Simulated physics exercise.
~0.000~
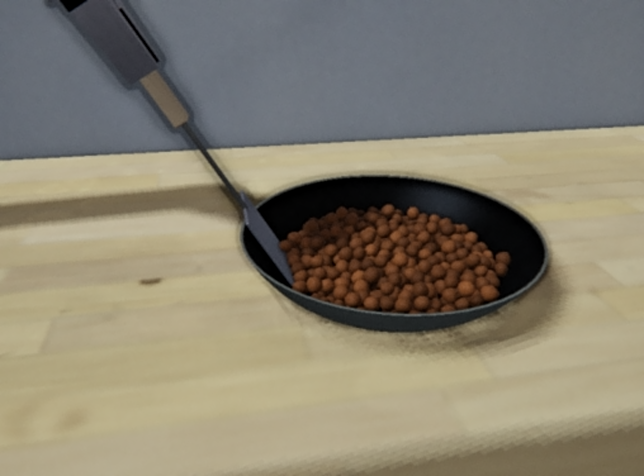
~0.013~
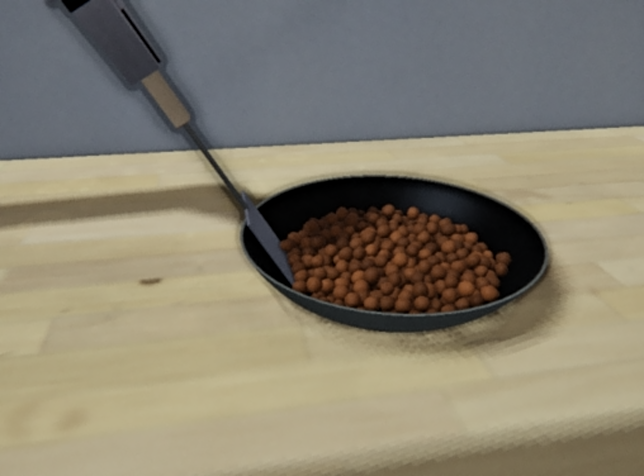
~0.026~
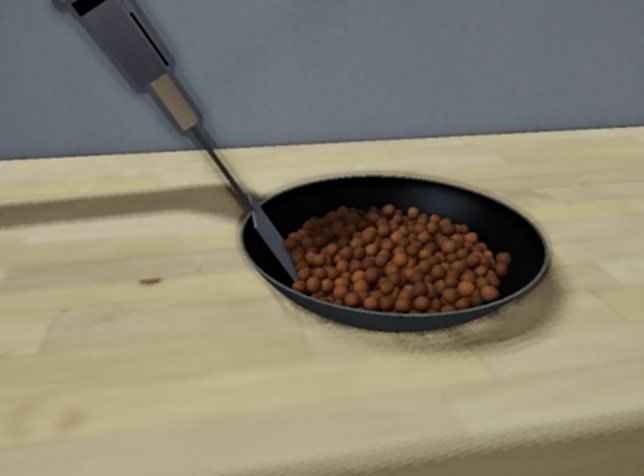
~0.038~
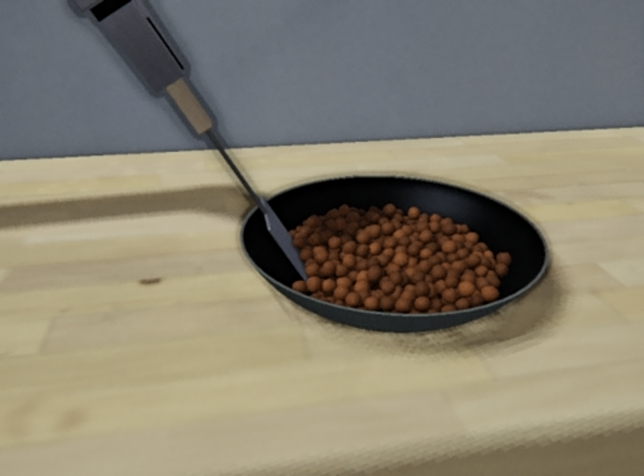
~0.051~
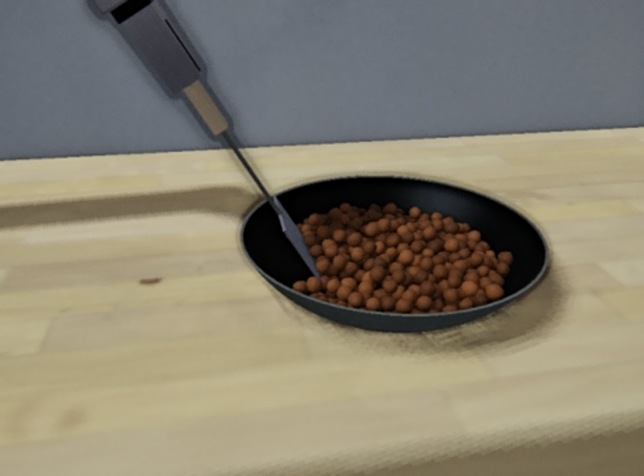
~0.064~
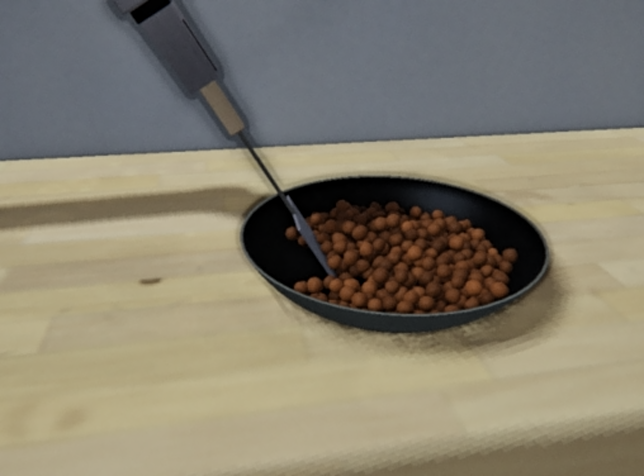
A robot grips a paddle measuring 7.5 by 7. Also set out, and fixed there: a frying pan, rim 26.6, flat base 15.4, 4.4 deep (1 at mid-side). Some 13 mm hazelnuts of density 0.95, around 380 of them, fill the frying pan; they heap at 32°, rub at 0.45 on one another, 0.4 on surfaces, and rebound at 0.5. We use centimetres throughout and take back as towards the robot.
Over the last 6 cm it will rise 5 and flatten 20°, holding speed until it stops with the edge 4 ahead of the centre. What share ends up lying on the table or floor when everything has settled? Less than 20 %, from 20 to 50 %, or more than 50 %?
Less than 20 %.
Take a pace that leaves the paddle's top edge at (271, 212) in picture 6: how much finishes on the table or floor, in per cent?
Estimate: Close to 0 %.
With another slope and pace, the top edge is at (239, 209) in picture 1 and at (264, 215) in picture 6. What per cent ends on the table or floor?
Close to 0 in a hundred.
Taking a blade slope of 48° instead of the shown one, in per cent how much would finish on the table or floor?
That would leave close to 10 per cent on the table or floor.
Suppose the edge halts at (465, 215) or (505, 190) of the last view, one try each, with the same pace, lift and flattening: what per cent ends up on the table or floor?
Around 15 per cent for the first try and 25 per cent for the second.
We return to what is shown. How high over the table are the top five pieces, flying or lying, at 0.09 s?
Height: Some 6 cm.
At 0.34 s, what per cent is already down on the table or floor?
Roughly 10 percent.
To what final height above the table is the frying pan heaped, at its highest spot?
Height at rest: Roughly 4.5 cm.
By 0.09 s, sloping 59°, highest piece 6 above the table; 380 in the frying pan.
By 0.13 s, sloping 51°, highest piece 7 above the table; 380 in the frying pan.
By 0.34 s, sloping 40°, highest piece 6 above the table; 348 in the frying pan, 31 on the table or floor, 1 on the blade or in flight.
By 1.39 s, sloping 40°, highest piece 4 above the table; 347 in the frying pan, 33 on the table or floor.
Final count, 347 in the frying pan, 33 on the table or floor. That is 9 % on the table or floor.
